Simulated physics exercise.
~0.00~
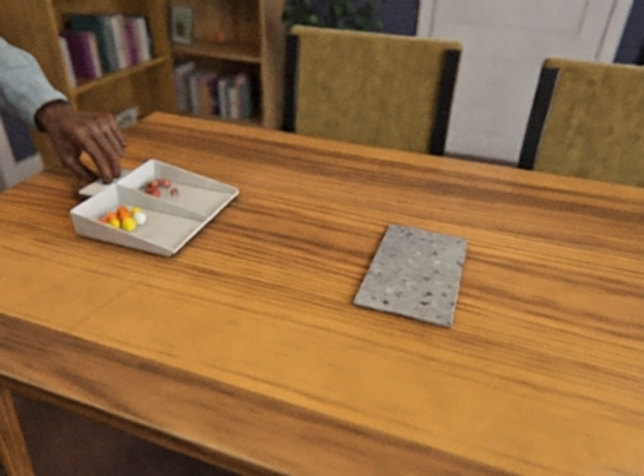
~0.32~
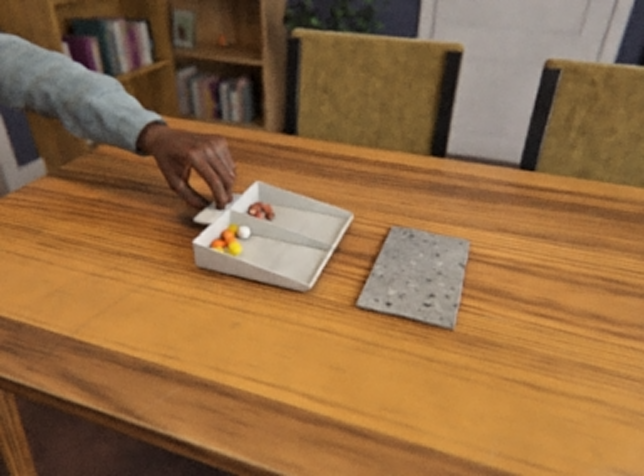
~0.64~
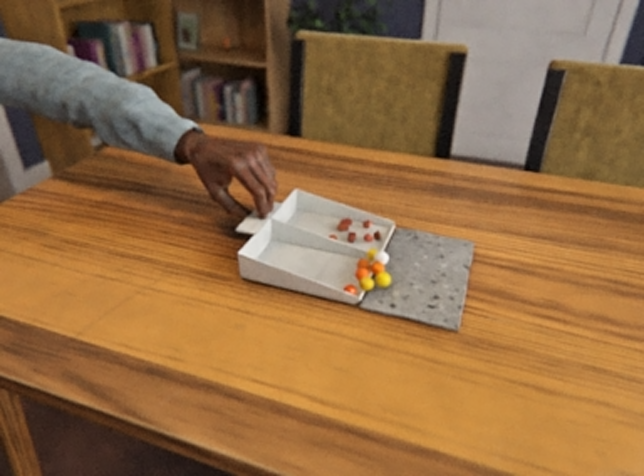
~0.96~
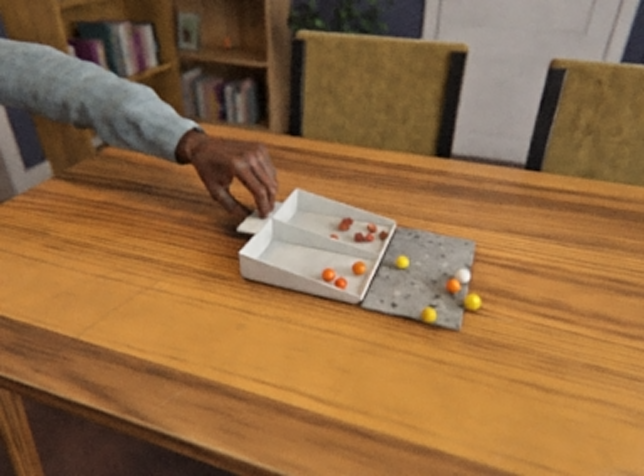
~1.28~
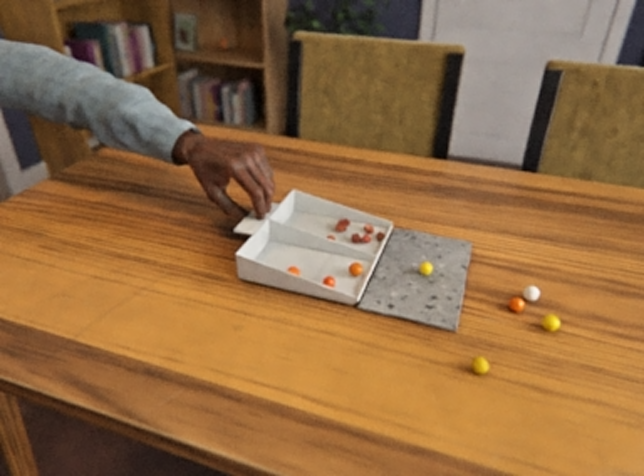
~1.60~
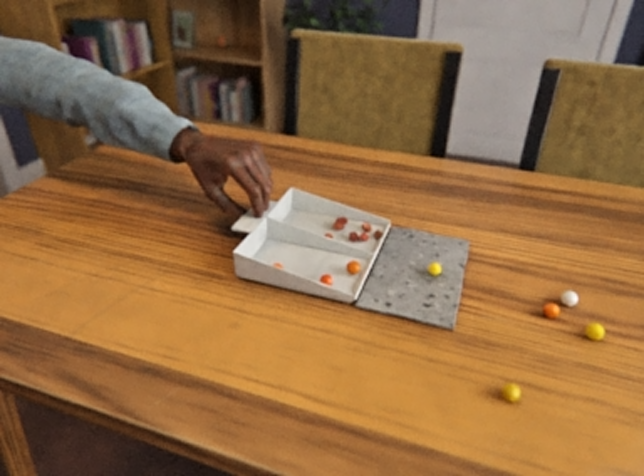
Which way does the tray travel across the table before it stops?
The tray moves to the right, pushed by a hand, until it stops at the gray slab.
